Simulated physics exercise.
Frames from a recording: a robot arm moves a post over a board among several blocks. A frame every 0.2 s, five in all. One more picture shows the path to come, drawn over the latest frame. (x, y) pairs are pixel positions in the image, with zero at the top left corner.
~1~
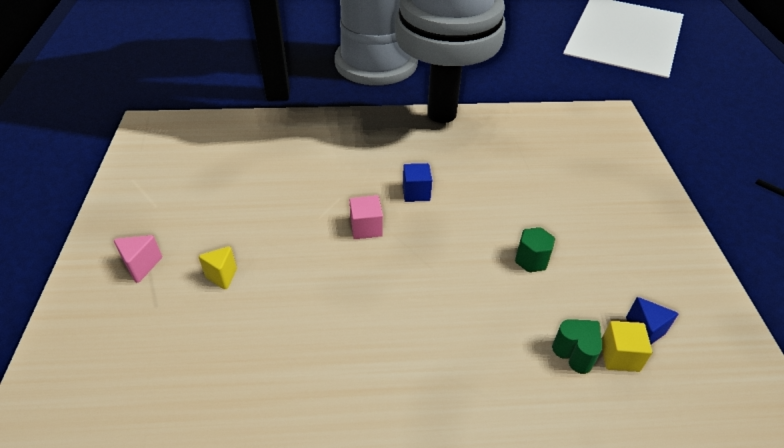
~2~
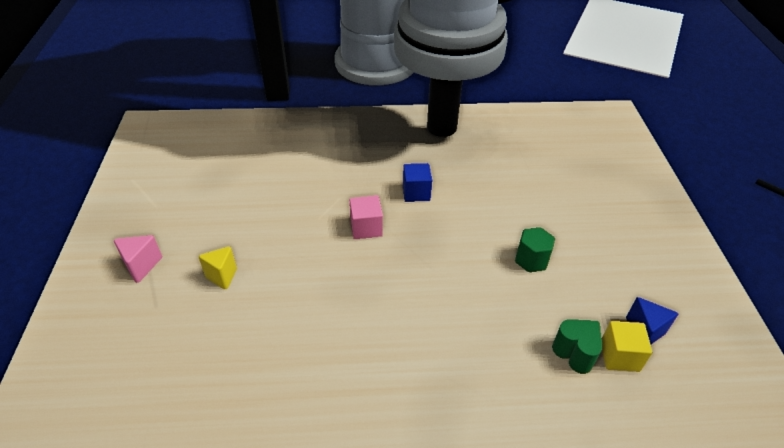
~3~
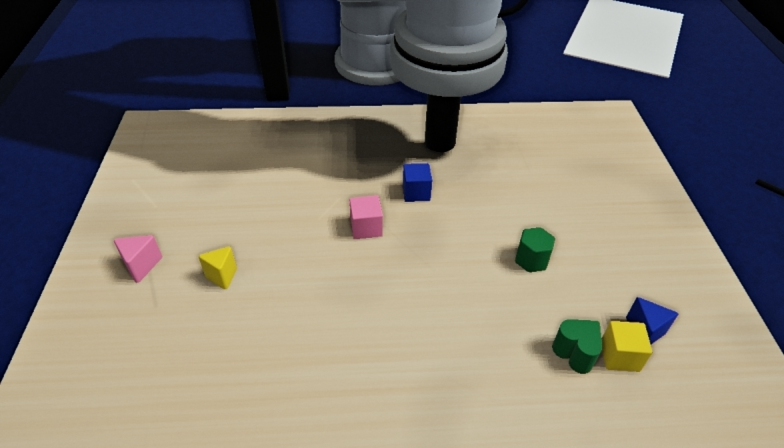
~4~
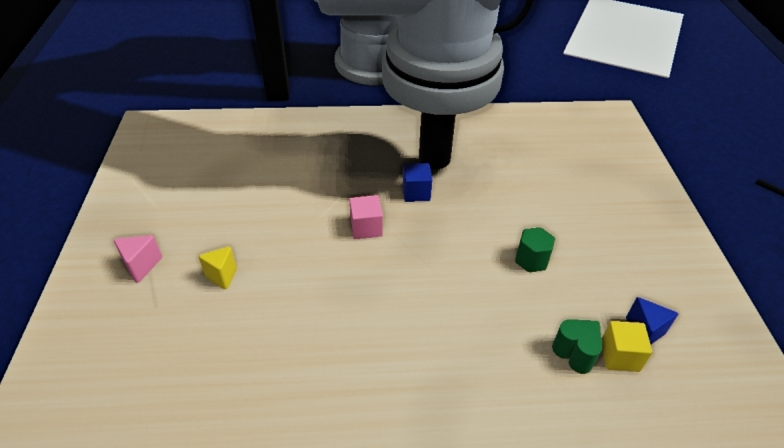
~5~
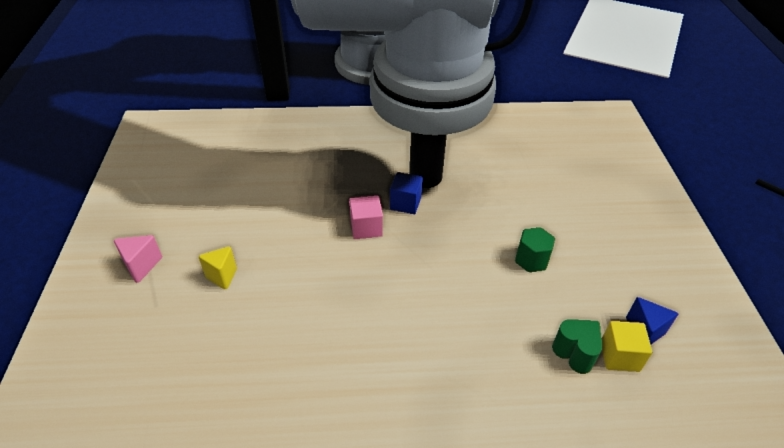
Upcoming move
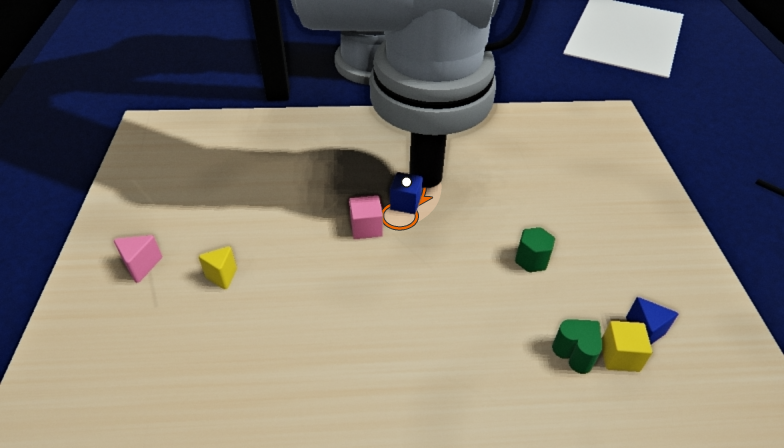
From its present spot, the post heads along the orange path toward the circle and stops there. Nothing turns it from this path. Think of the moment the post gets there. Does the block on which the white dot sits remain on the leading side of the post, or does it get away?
The post still has the block on which the white dot sits in front of it when the path ends.
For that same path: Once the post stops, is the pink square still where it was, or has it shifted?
From what I can tell, it won't keep its place.
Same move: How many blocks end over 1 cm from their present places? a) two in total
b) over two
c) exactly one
The correct letter is a.
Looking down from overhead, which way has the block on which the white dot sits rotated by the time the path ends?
Rotation: Clockwise.
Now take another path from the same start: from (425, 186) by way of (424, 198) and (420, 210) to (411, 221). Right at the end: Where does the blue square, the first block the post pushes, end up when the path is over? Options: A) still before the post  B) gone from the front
My pick is A.
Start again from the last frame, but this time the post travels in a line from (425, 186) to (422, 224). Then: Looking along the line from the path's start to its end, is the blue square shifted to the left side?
I'd say no.
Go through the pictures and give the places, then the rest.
Tip of the post at (442, 115), middles of tops, pink square at (366, 206), blue square at (418, 171), in the first frame.
Post at (442, 128), nothing pushed, in the second frame.
Post at (440, 143), nothing pushed, in the third frame.
Post at (435, 159), nothing pushed, in the fourth frame.
Post at (426, 177), pink square at (366, 206), blue square at (407, 182), in the fifth frame.
The line goes from (425, 186) via (422, 197) and (413, 208), ending at (399, 216); the dot is on the blue square.
What follows on the original path. Halfway along, post at (419, 195); blue square at (393, 193), turned 45° clockwise.
At the end, post at (400, 207); pink square at (344, 216); blue square at (370, 204), turned 60° clockwise.
